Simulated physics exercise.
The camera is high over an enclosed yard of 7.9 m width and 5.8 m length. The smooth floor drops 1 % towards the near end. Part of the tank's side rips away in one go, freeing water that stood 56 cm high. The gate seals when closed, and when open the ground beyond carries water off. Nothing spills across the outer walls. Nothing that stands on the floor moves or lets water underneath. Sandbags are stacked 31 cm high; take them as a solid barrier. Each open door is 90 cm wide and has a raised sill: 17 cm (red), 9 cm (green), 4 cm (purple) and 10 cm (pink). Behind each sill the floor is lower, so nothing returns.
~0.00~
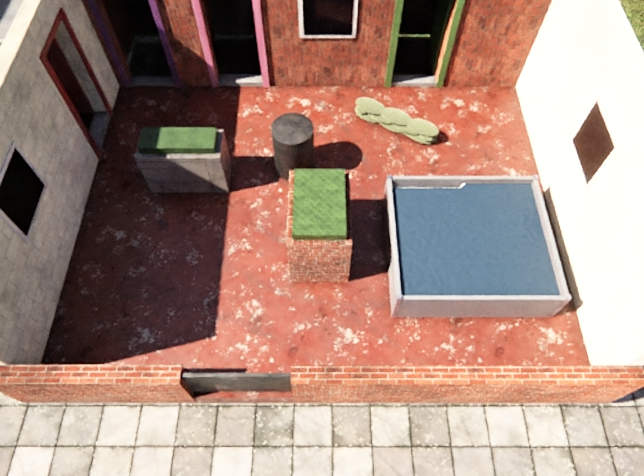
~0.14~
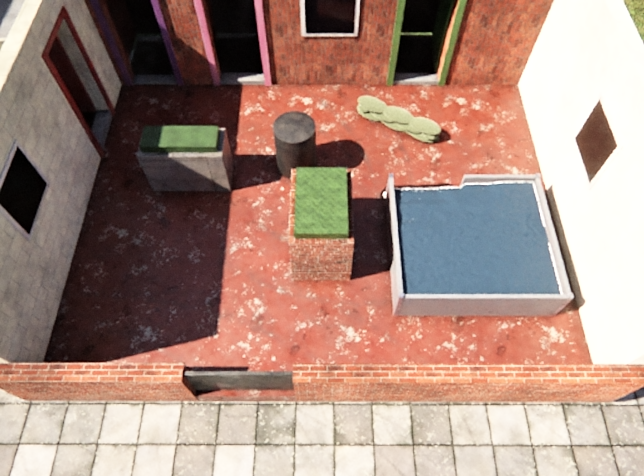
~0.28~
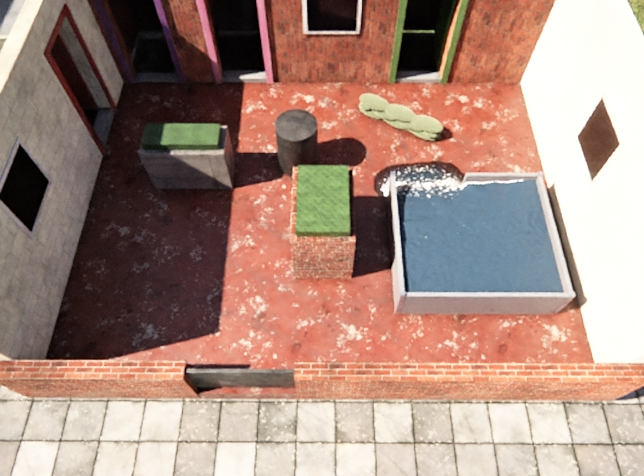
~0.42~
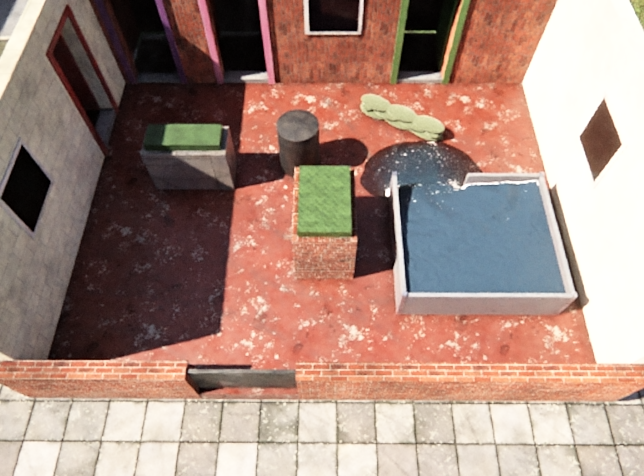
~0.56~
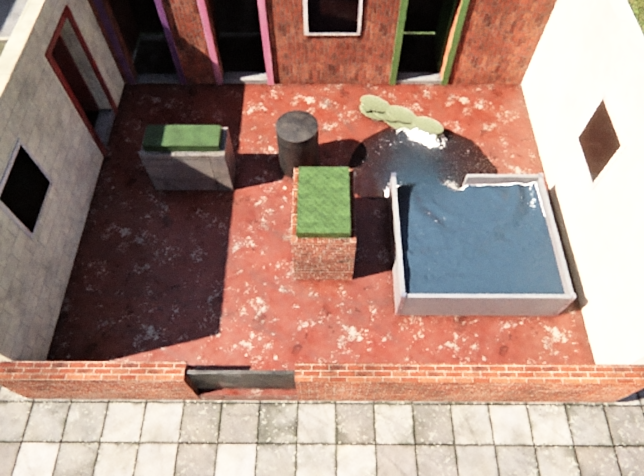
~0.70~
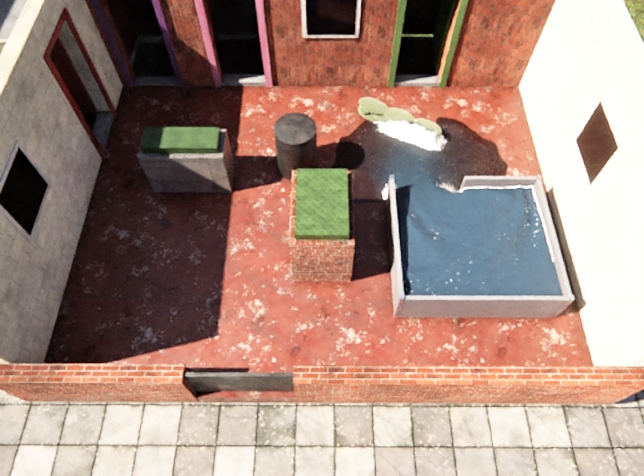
In this clip, part of the far wall of a water-filled tank in a red-floored yard breaks open, and water pours out behind it, spreading across the floor past the pale green sandbags and darkening the ground.
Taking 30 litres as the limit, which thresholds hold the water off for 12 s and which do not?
Door by door: At the red door it stays under the limit; at the green door it does not reach the limit; at the purple door it passes the limit; at the pink door it keeps below the limit.
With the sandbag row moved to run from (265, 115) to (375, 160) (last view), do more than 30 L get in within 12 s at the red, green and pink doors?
Then: Red not over, green past it, pink below.
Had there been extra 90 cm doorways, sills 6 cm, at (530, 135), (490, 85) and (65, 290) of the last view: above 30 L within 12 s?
In turn: Above, above, below.
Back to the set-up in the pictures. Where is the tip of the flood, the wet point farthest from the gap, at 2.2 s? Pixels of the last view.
At about (195, 89).
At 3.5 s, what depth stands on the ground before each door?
Depths in cm: Red 16, green 4, purple 7, pink 12.
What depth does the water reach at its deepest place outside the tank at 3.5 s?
Roughly 26 cm.
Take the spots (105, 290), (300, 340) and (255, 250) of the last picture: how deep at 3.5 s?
Roughly 0, 0 and 0 cm, in turn.
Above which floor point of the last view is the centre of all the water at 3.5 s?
Around (391, 184).
After 1.4 s water covers 15 % of the floor and is deepest (36 cm) near (419, 145); red door not reached, green door not reached, purple door not reached, pink door not reached.
After 2.2 s water covers 30 % of the floor and is deepest (34 cm) near (419, 145); red door not reached, green door 3 cm at the sill, 0 L in, purple door not reached, pink door 13 cm at the sill, 0 L in.
After 3.5 s water covers 45 % of the floor and is deepest (26 cm) near (128, 102); red door 16 cm at the sill, 0 L in, green door 4 cm at the sill, 0 L in, purple door 7 cm at the sill, 1 L in, pink door 12 cm at the sill, 7 L in.
After 7.0 s water covers 75 % of the floor and is deepest (14 cm) near (420, 152); red door 12 cm at the sill, 9 L in, green door 6 cm at the sill, 0 L in, purple door 11 cm at the sill, 89 L in, pink door 7 cm at the sill, 10 L in.
After 12.0 s water covers 95 % of the floor and is deepest (10 cm) near (40, 379); red door 8 cm at the sill, 9 L in, green door 5 cm at the sill, 0 L in, purple door 7 cm at the sill, 167 L in, pink door 6 cm at the sill, 10 L in.
